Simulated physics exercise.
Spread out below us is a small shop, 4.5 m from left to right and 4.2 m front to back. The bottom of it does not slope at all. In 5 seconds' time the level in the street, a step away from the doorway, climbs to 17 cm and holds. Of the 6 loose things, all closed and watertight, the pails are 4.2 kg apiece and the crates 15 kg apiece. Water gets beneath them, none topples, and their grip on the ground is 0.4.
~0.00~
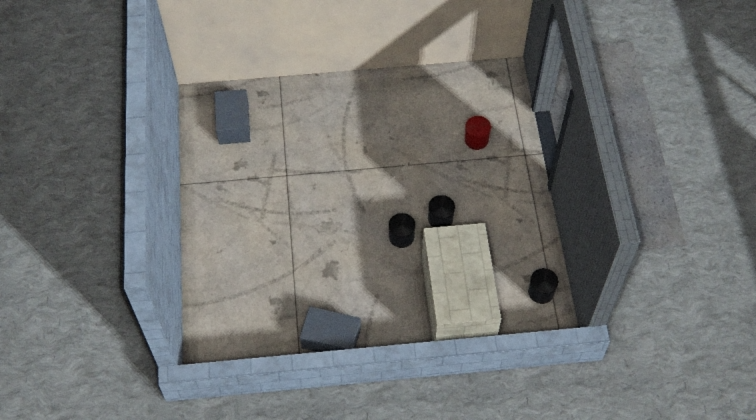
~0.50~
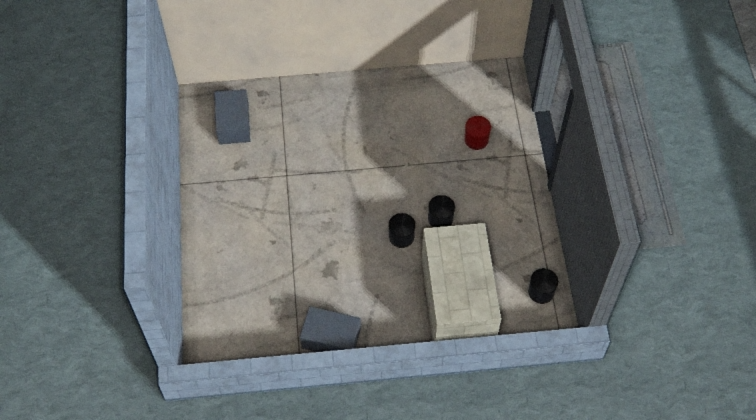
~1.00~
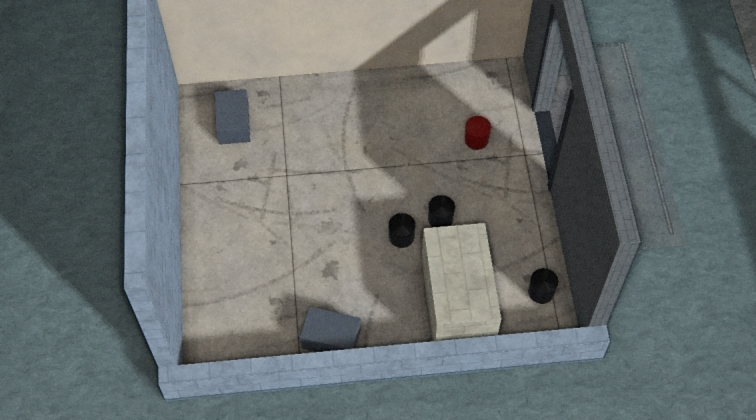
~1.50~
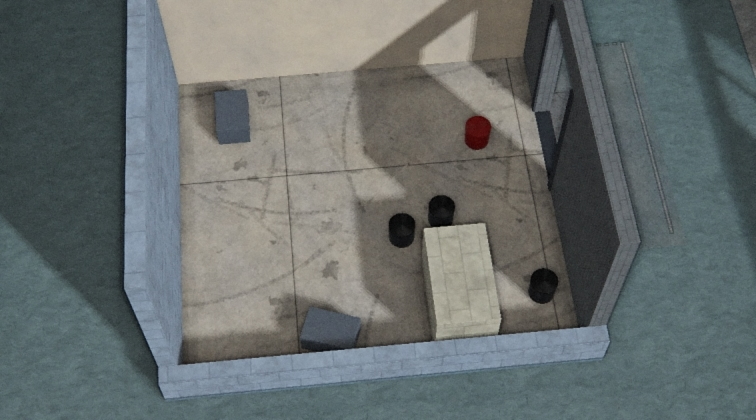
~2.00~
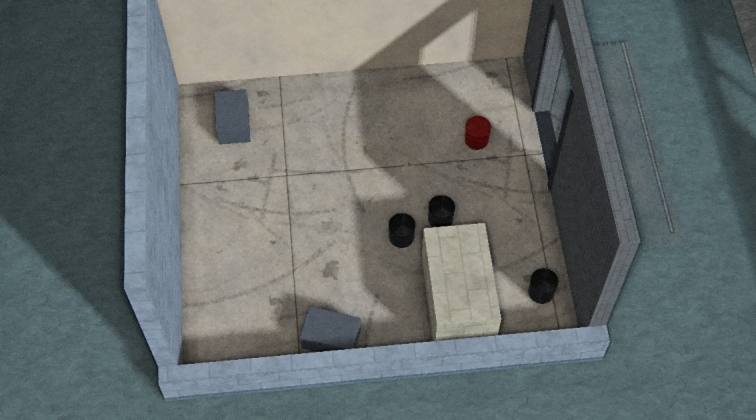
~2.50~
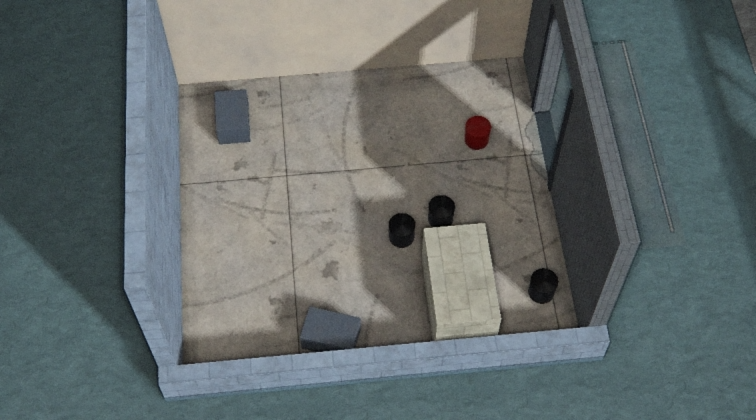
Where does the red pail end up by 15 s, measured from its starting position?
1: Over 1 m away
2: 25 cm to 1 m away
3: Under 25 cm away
Option 1: Over 1 m away.
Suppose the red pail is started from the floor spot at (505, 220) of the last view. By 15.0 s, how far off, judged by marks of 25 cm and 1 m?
What happens is it remains nearly in place.
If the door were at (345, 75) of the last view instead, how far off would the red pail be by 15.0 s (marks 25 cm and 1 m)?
Then the red pail would have hardly moved.
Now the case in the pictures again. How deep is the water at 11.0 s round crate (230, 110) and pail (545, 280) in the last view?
I'd estimate 8 cm for the first and 1 cm for the second.
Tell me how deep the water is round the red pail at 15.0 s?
Depth approx. 9 cm.
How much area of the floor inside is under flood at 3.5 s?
1.0 m2.
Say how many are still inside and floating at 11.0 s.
Count: 2.
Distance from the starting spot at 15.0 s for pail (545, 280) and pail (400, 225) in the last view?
Respectively 0 and 50 centimetres.
After 3.5 s the red pail is near (478, 126), 0.0 m from its start, aground; 0 afloat.
After 6.8 s the red pail is near (367, 118), 1.4 m from its start, aground; 1 afloat.
After 11.0 s the red pail is near (260, 100), 2.8 m from its start, afloat; 2 afloat.
After 15.0 s the red pail is near (192, 170), 3.6 m from its start, afloat; 5 afloat.
